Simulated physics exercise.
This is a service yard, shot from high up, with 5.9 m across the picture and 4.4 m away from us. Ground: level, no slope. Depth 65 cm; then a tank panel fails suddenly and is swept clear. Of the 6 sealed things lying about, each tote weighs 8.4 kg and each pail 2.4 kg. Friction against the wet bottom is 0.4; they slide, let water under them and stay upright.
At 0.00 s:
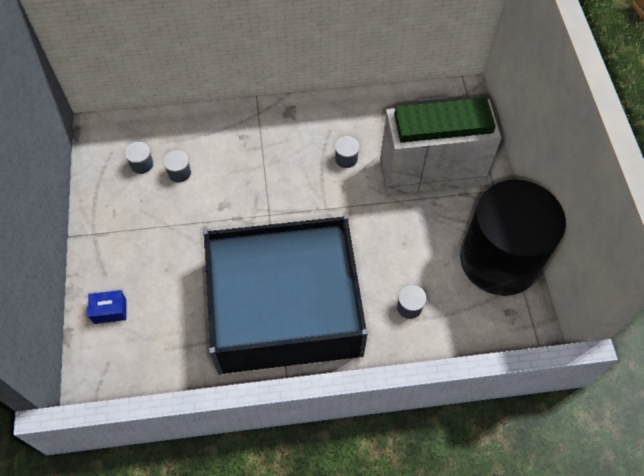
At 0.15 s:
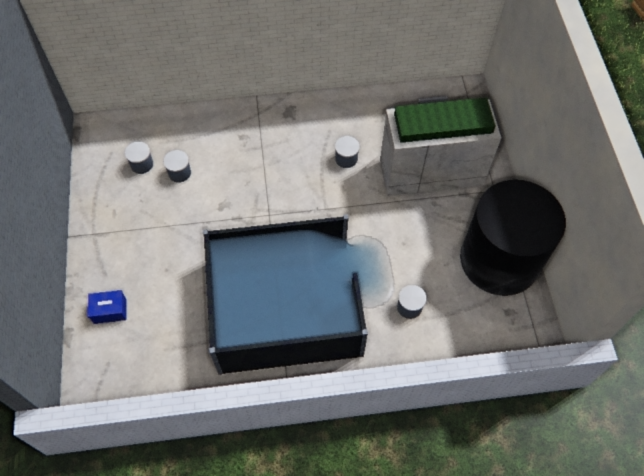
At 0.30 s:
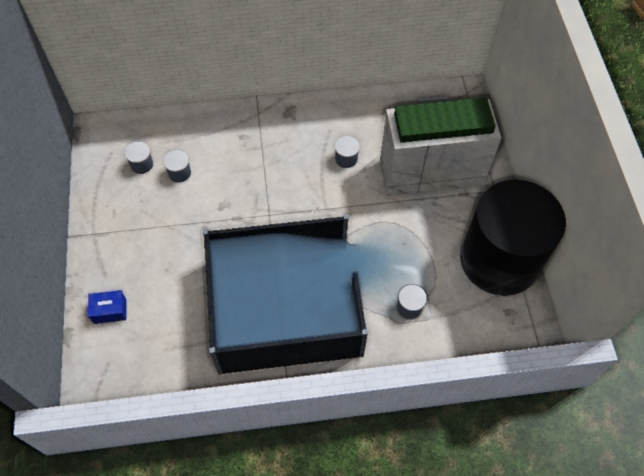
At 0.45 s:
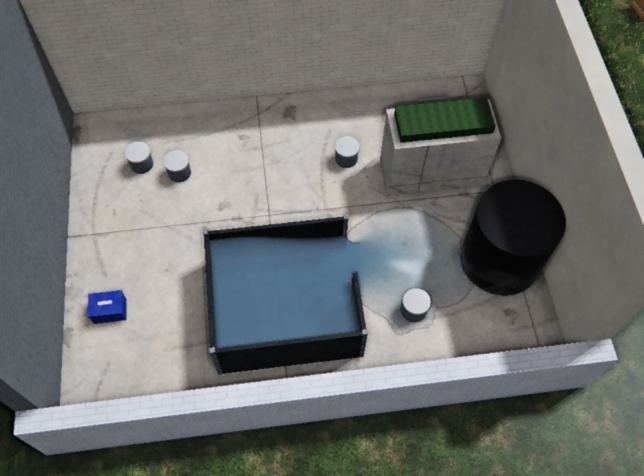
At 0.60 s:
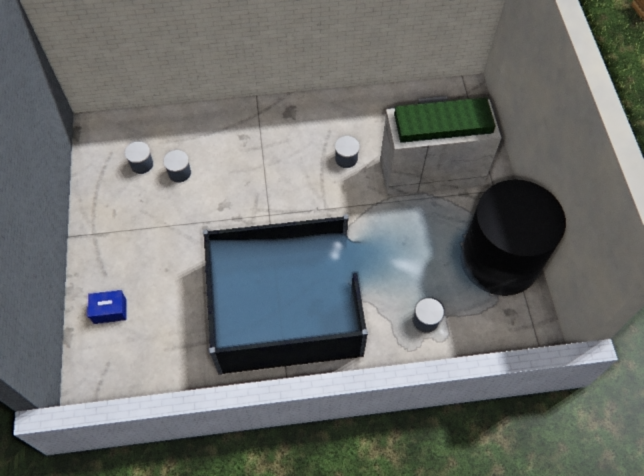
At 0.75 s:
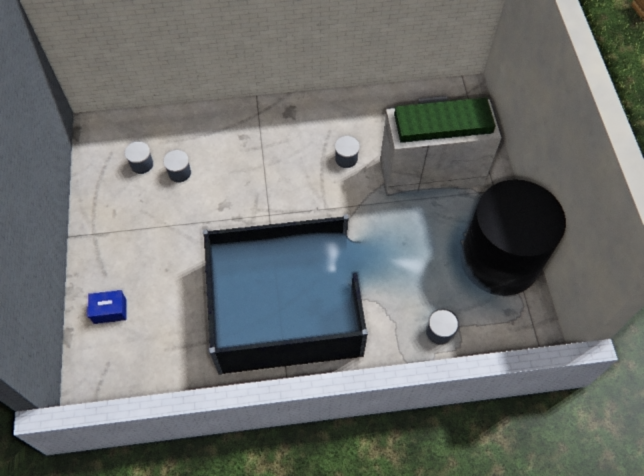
Water pours from the tank's open right side, spreads over the floor and pushes one pale cylinder away.
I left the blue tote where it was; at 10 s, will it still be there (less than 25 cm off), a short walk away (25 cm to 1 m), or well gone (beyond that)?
It's going to keep its spot, I think.
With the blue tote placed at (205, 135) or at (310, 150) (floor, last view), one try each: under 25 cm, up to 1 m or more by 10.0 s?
Order of tries: It keeps its spot; it scoots a modest distance.
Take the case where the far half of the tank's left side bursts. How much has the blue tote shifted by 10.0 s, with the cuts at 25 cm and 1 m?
Under that change, the blue tote covers a big distance.
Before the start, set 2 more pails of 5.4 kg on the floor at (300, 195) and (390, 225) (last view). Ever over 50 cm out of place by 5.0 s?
Well, the first is lower and the second higher.
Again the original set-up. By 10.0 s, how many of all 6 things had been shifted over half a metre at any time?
4 of them.
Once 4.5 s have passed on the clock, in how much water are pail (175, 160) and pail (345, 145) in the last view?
Some 0 cm at the first, some 5 cm at the second.
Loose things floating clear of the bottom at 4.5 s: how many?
My tally comes to 2.
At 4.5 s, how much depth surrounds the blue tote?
Close to 0 centimetres.
After 2.0 s the blue tote is near (105, 303), 0.0 m from its start, aground; 1 afloat.
After 4.5 s the blue tote is near (105, 303), 0.0 m from its start, aground; 2 afloat.
After 7.0 s the blue tote is near (105, 303), 0.0 m from its start, aground; 4 afloat.
After 10.0 s the blue tote is near (105, 301), 0.0 m from its start, aground; 4 afloat.
